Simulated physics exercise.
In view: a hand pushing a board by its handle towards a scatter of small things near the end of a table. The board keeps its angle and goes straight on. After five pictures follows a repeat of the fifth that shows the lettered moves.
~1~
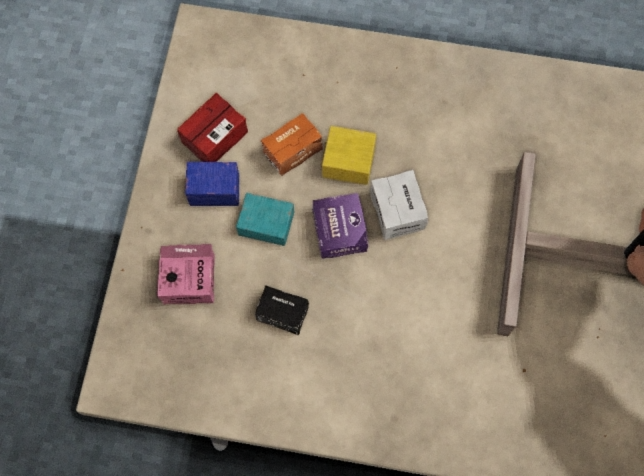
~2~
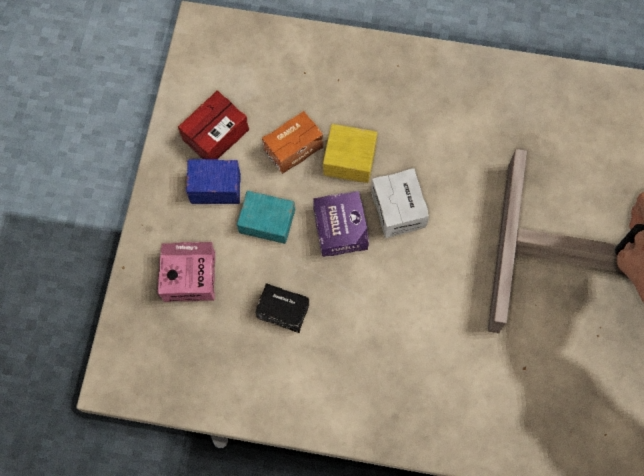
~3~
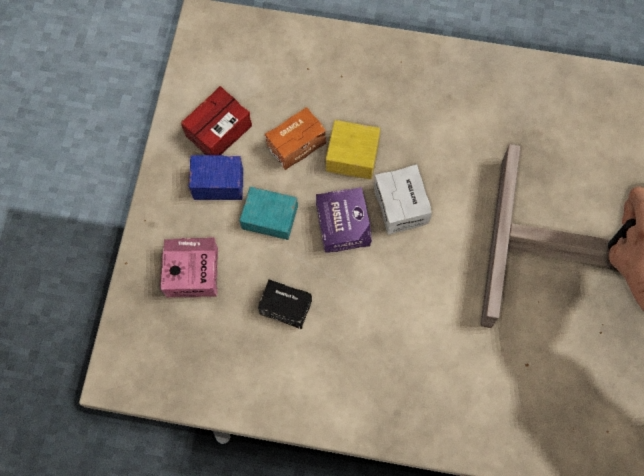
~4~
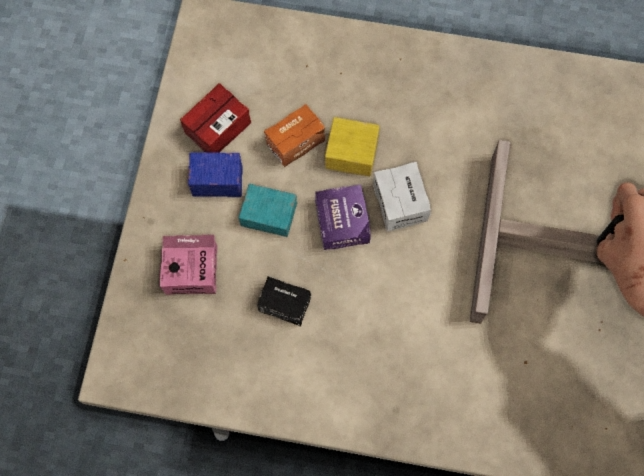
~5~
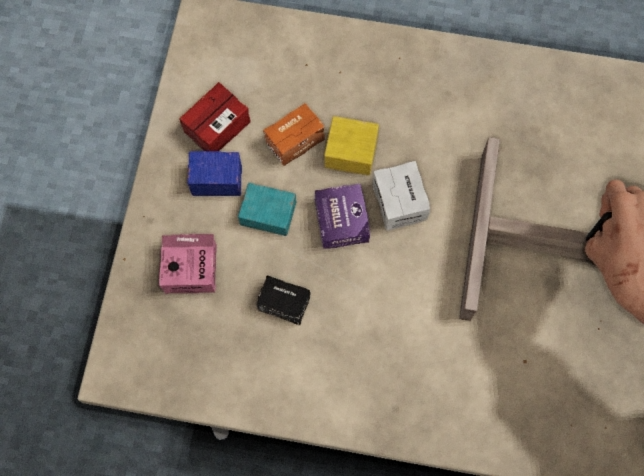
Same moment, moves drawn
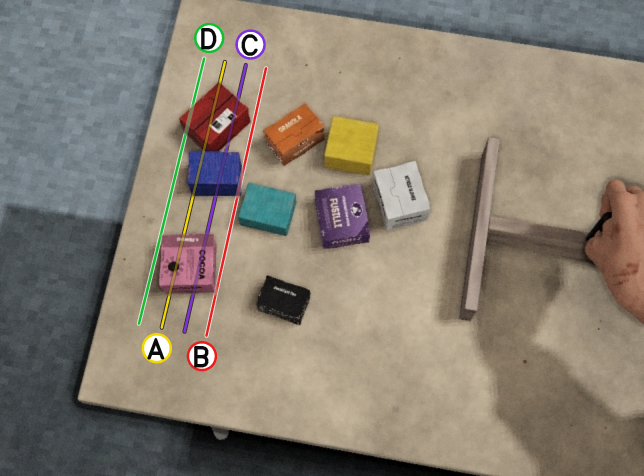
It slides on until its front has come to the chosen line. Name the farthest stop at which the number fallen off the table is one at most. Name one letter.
The farthest such stop is C.
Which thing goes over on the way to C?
The red box.
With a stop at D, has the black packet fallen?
No.
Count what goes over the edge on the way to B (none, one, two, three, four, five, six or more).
In all, none.
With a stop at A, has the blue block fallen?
By then, yes.
On the marked copy, A at (195, 189); B at (238, 196); C at (217, 192); D at (173, 185).
Taking C. A third of the way, board (386, 205); turquoise block (262, 209); yellow block (349, 134).
Two thirds of the way, board (289, 189); red box (199, 113); turquoise block (174, 225).
When it is over, board (218, 177); red box over the edge; blue block (145, 158); one fallen.
As for the rest, A drops four; B is within the limit but short; D drops four.
